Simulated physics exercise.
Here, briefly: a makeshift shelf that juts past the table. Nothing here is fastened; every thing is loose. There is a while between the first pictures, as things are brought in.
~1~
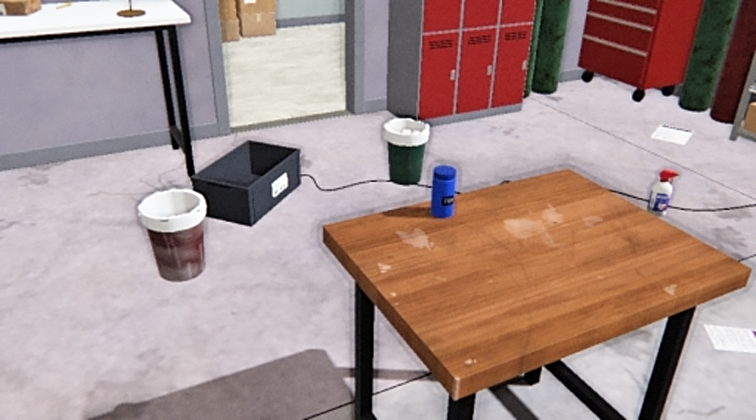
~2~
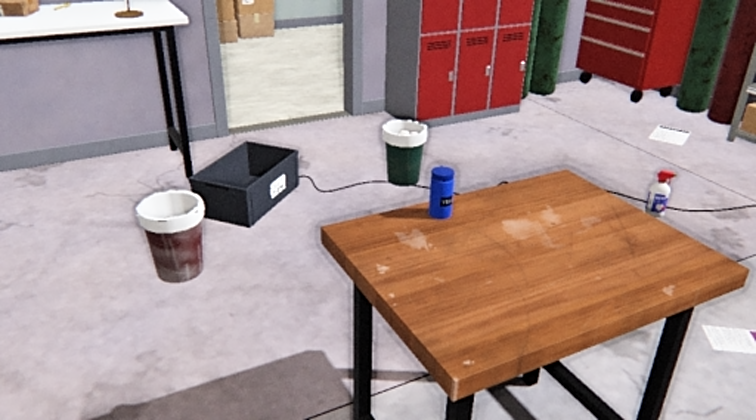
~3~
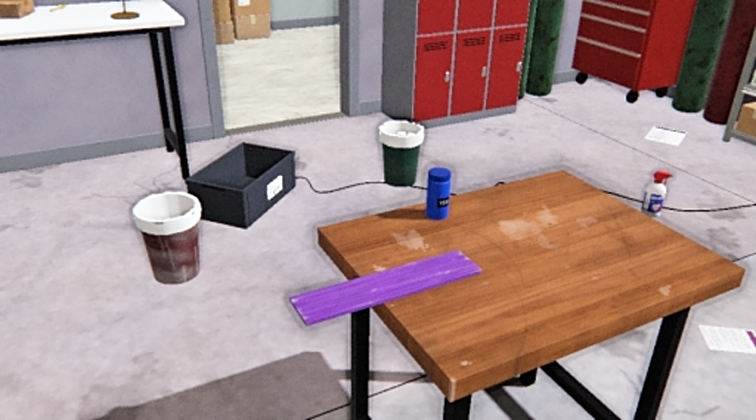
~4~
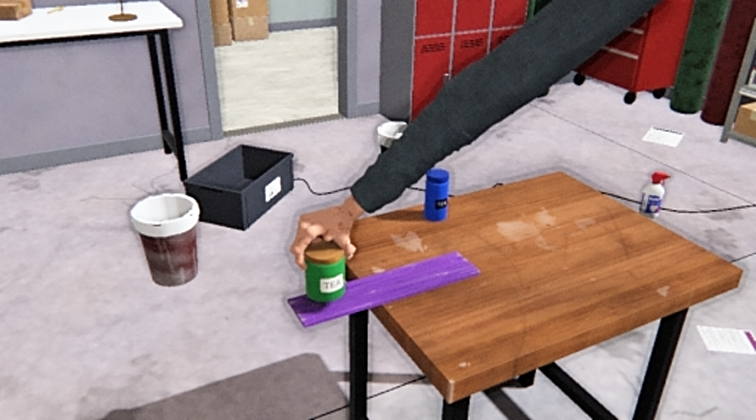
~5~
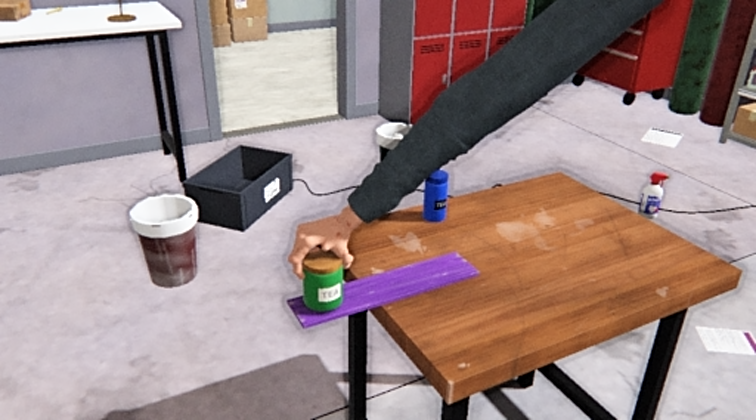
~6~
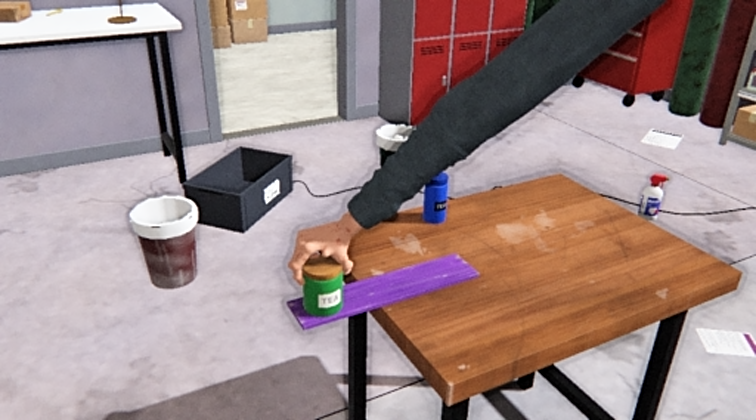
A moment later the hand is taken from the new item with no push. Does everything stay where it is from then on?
Ends up falling.
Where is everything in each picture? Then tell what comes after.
In the first picture, the last thing is not in view yet.
In the second picture, the last thing is not in view yet.
In the third picture, the last thing is not in view yet; purple plank (389, 285).
In the fourth picture, on its way; green jar (325, 270); purple plank (388, 286).
In the fifth picture, on its way; green jar (323, 279); purple plank (387, 287).
In the sixth picture, set down, still held; green jar (323, 285); purple plank (387, 288).
Then, 0.40 s later than the last frame, green jar now down on the floor or falling; purple plank tilted by 70°.
Then, 0.50 s later than the last frame, purple plank now down on the floor or falling.
Then, 0.70 s later than the last frame, things are still on the move.
Then, 0.80 s later than the last frame, as before.
When it is over, down on the floor or falling, purple plank and green jar; blue jar as before. The plank goes over.
